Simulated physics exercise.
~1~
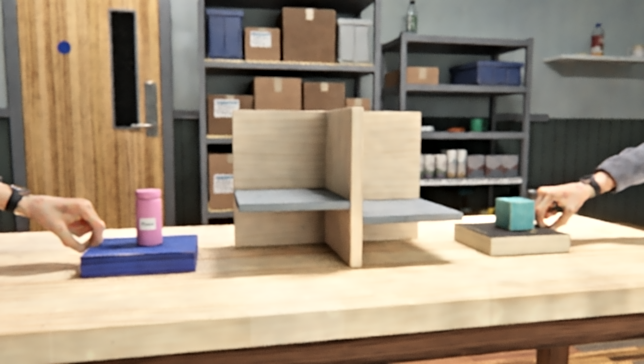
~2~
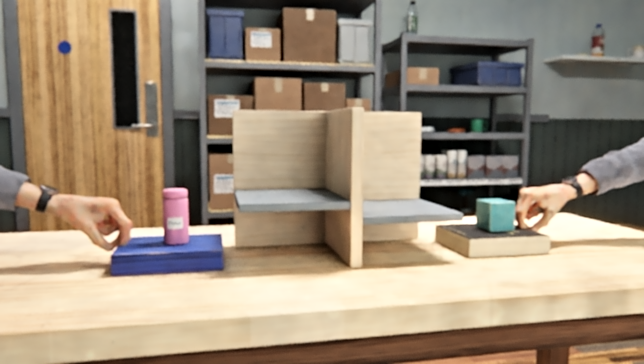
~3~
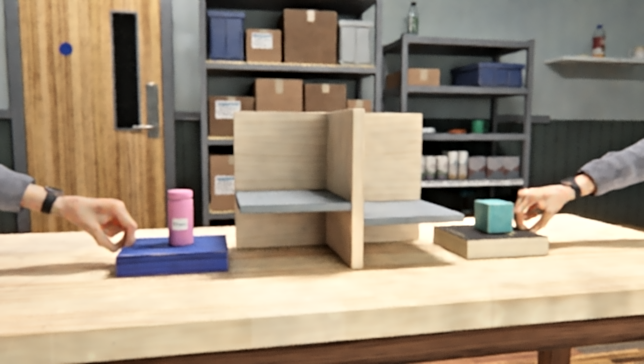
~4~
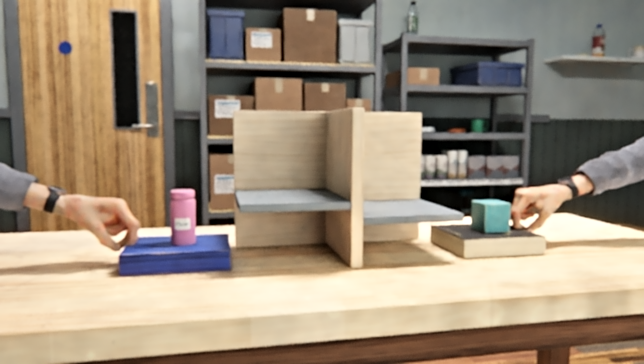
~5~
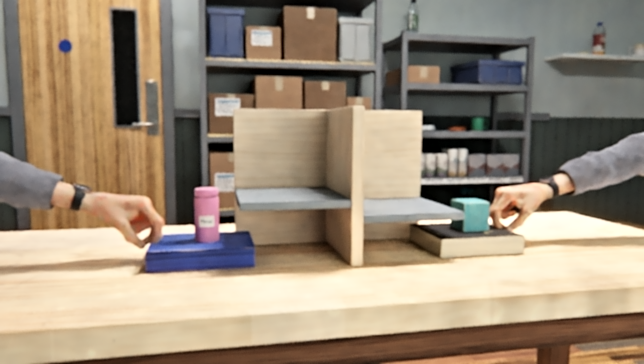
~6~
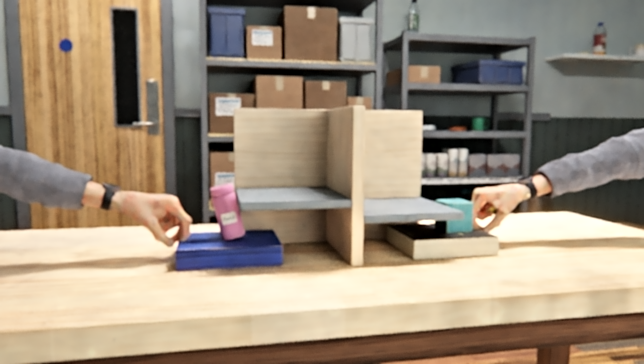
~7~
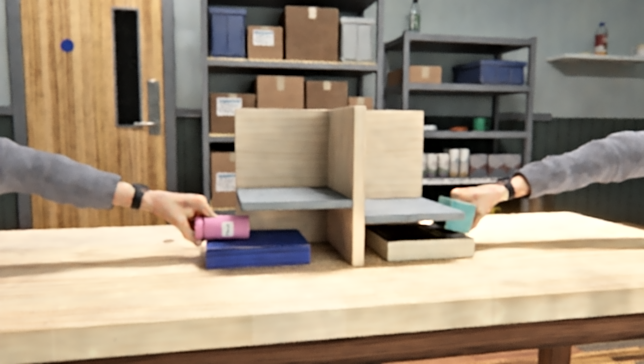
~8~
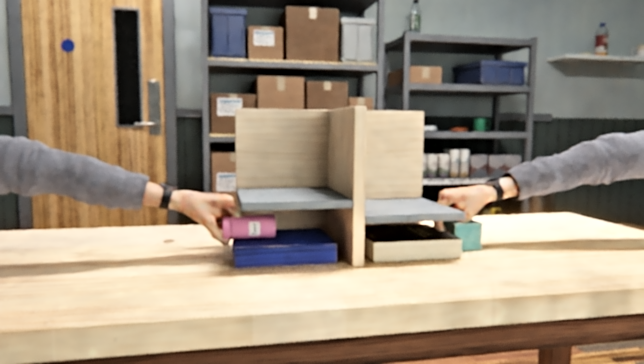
Two hands slide flat carriers inward across a pale wooden table toward low grey shelves on either side of an upright wooden divider, seen from the front in a storeroom with a wooden door and stacked boxes. On the left, a blue board holds an upright pink shaker; on the right, a dark-topped book holds a turquoise block. The shaker meets the shelf edge and leans, while the block is pushed back on the book. The shaker then topples onto its side as the block tips. Finally, both carriers sit under the shelves, the shaker lying at the board's left edge and the block off the book on the table.
